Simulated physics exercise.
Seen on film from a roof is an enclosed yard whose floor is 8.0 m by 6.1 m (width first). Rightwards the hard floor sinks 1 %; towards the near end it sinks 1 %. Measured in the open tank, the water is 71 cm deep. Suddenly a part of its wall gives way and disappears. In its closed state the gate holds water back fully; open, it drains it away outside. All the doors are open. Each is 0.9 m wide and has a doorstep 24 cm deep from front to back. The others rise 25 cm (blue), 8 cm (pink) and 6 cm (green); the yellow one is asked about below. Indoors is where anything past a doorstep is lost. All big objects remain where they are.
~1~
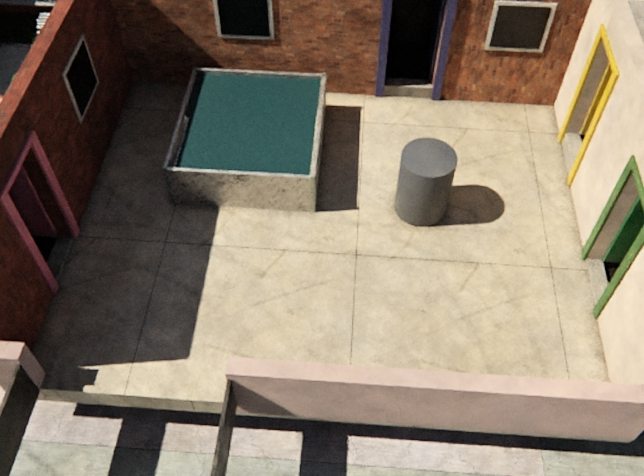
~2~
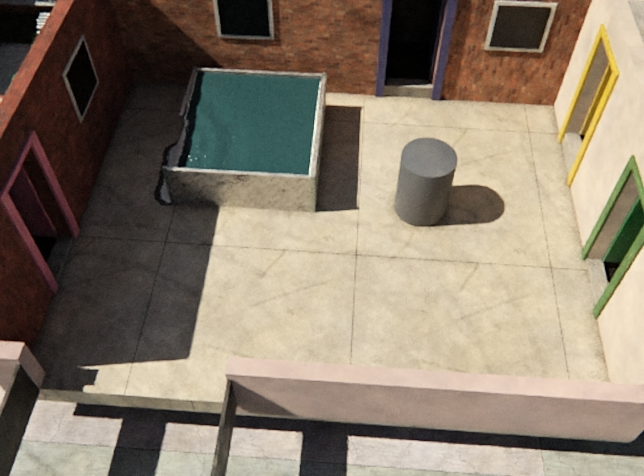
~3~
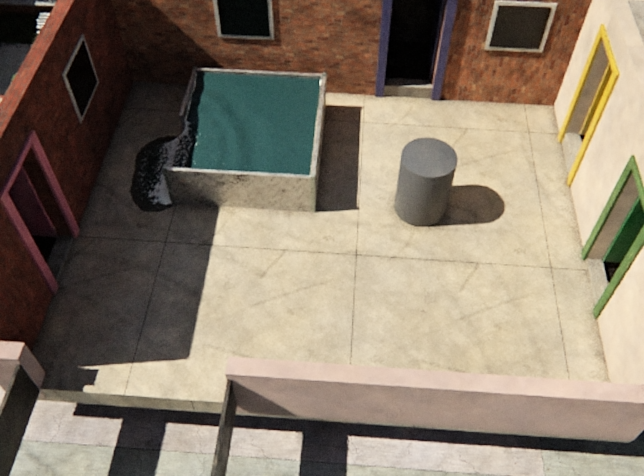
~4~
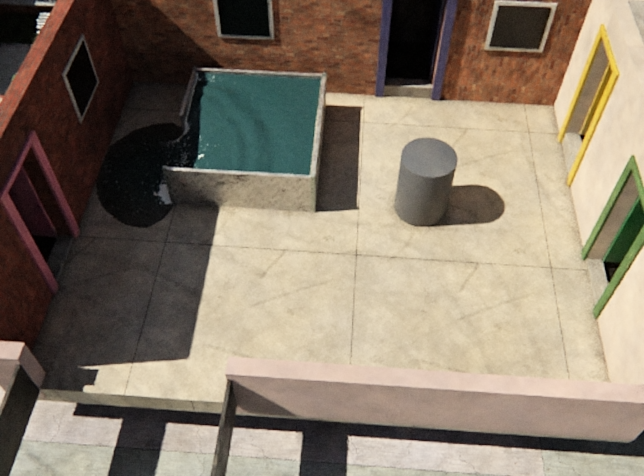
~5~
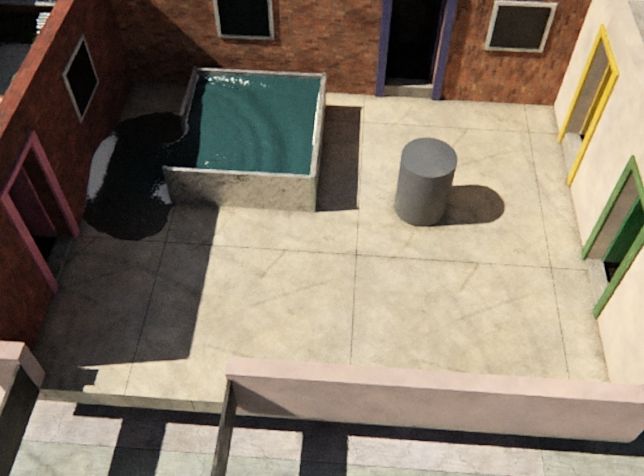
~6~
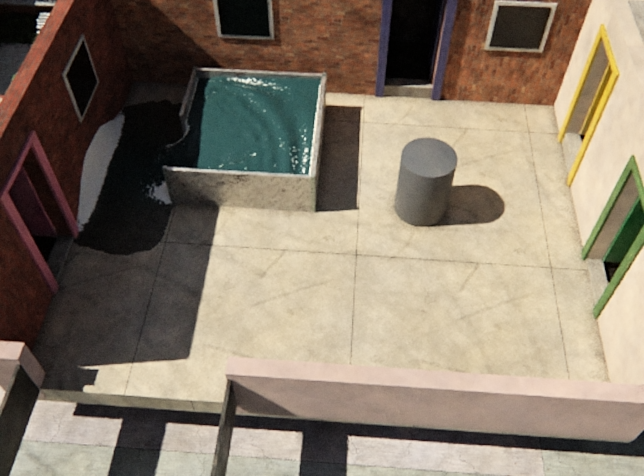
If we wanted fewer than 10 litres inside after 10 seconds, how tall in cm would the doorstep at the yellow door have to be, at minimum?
It would need to be around 9 cm tall.
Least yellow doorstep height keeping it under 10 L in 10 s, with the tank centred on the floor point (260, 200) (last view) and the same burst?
8.5 cm or thereabouts.
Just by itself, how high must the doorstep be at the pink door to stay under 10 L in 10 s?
At pink, roughly 16 cm.
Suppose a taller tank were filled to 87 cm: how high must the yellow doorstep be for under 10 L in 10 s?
Roughly 12.5 cm high.
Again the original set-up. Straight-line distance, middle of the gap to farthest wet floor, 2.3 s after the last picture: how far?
Reach: Approx. 4.0 m.
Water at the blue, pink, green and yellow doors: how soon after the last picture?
Reading them off: Blue 2.4 s, then pink 0.2 s, then green 5.5 s, then yellow 4.0 s.
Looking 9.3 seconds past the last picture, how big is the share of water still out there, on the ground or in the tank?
Close to 58 in a hundred.
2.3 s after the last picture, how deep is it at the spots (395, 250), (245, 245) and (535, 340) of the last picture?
The three readings, in order, are 0, 0 and 0 cm.
Then, 0.7 s after the last picture water covers 15 % of the floor, deepest (51 cm) near (109, 177); it has not reached the yellow door.
Then, 2.3 s after the last picture water covers 30 % of the floor, deepest (34 cm) near (132, 86); it has not reached the yellow door.
Then, 9.3 s after the last picture water covers 65 % of the floor, deepest (12 cm) near (106, 185); 7 cm at the yellow door, 0 litres in over its 26 cm doorstep.
At the yellow door as built, the water peaked near 13 cm, 4.7 s after the last picture.
Run again over the same 10 s with other heights there, 23 litres in over 7.5 cm, 6 litres over 10 cm. The limit of 10 litres is kept from about 9 cm up.
